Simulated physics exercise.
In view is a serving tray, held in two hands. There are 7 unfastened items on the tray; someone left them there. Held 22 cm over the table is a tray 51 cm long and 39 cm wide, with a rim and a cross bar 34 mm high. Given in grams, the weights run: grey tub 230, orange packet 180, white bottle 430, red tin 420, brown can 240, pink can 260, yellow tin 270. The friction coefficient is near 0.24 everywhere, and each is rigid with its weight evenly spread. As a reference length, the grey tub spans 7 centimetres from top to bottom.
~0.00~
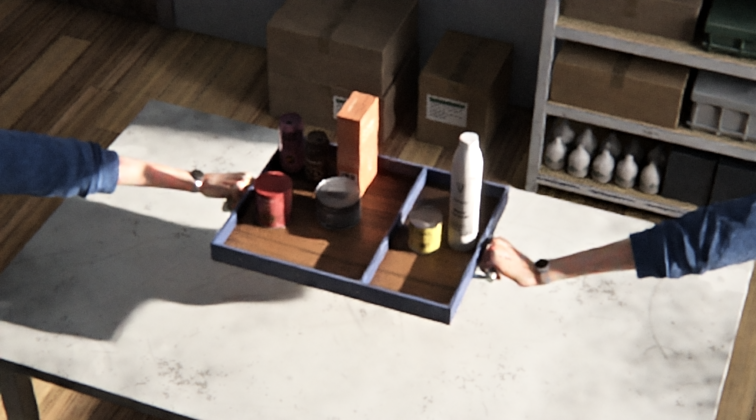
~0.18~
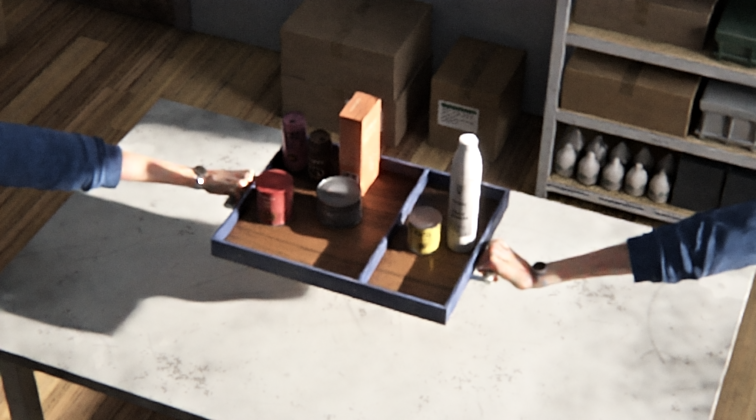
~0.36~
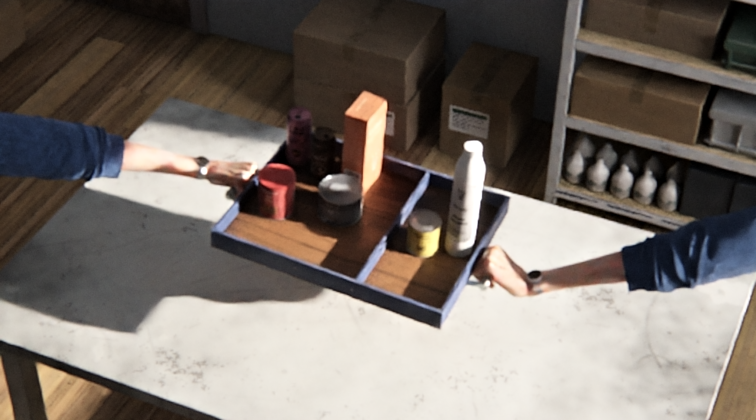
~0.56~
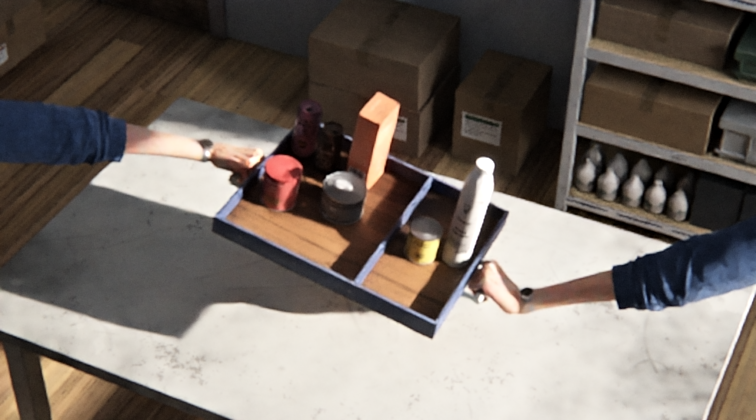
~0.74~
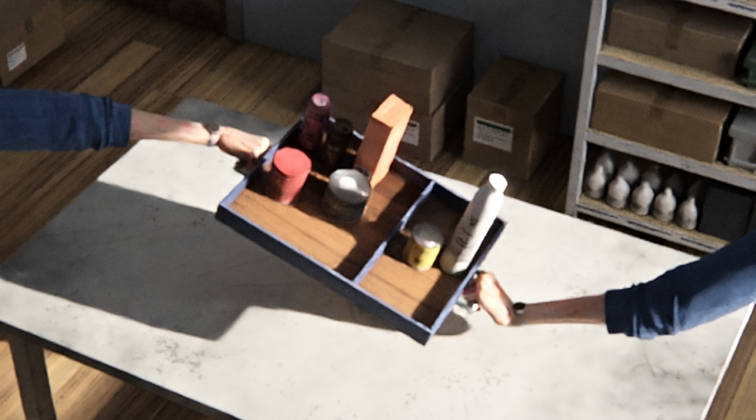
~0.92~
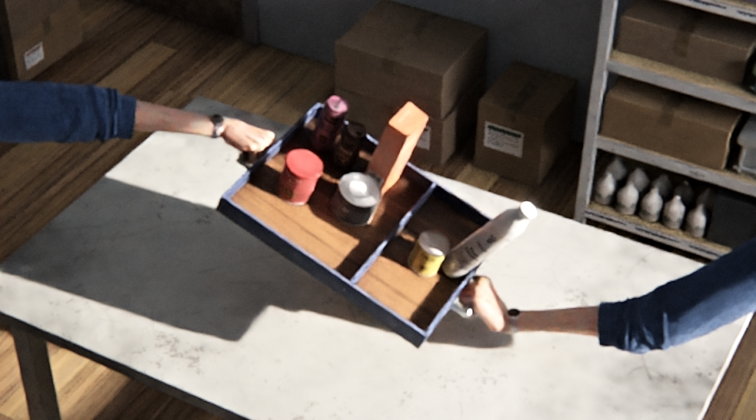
A tray of containers held by two hands above a table tilts down to the right.
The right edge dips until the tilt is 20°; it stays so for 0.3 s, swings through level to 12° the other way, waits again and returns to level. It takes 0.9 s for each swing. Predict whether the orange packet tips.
It goes down.
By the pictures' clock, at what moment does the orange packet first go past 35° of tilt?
It happens at about 1.5 s.
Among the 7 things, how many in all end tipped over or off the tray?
The tally is 4.
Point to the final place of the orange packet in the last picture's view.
It ends up at about (388, 176).
After 1.12 s, tray tilted 20°, right edge down; white bottle now off the tray; orange packet moved 11 cm near (422, 170); pink can moved 10 cm.
After 1.42 s, tray tilted 19°, right edge down; orange packet 33° off its base near (435, 180); pink can 43° off its base; brown can 32° off its base.
After 1.82 s, tray level; orange packet 51° off its base near (428, 171); pink can 65° off its base; brown can 51° off its base.
After 2.32 s, tray tilted 12°, left edge down; orange packet on its side near (391, 175); pink can on its side; brown can on its side.
In the end (3.9 s), off the tray and tipped over, white bottle; toppled on the tray, orange packet, brown can and pink can; not toppled but over 5 cm from the start, grey tub, red tin and yellow tin. In the last view, orange packet near (388, 176).
